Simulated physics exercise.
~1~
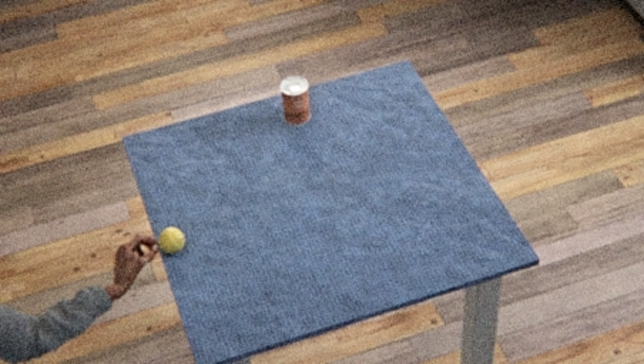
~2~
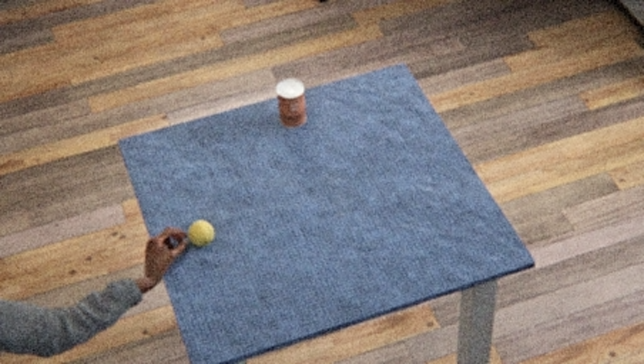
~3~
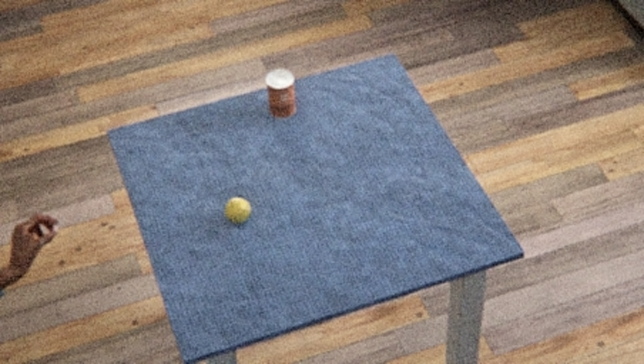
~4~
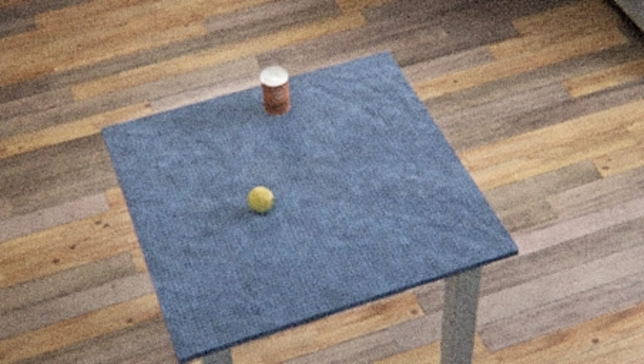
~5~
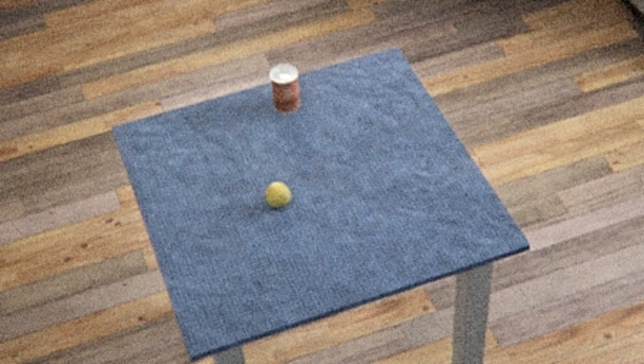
A hand rolling a yellow lemon rightward across a blue table, letting go and withdrawing, the lemon still on top near an orange tin.
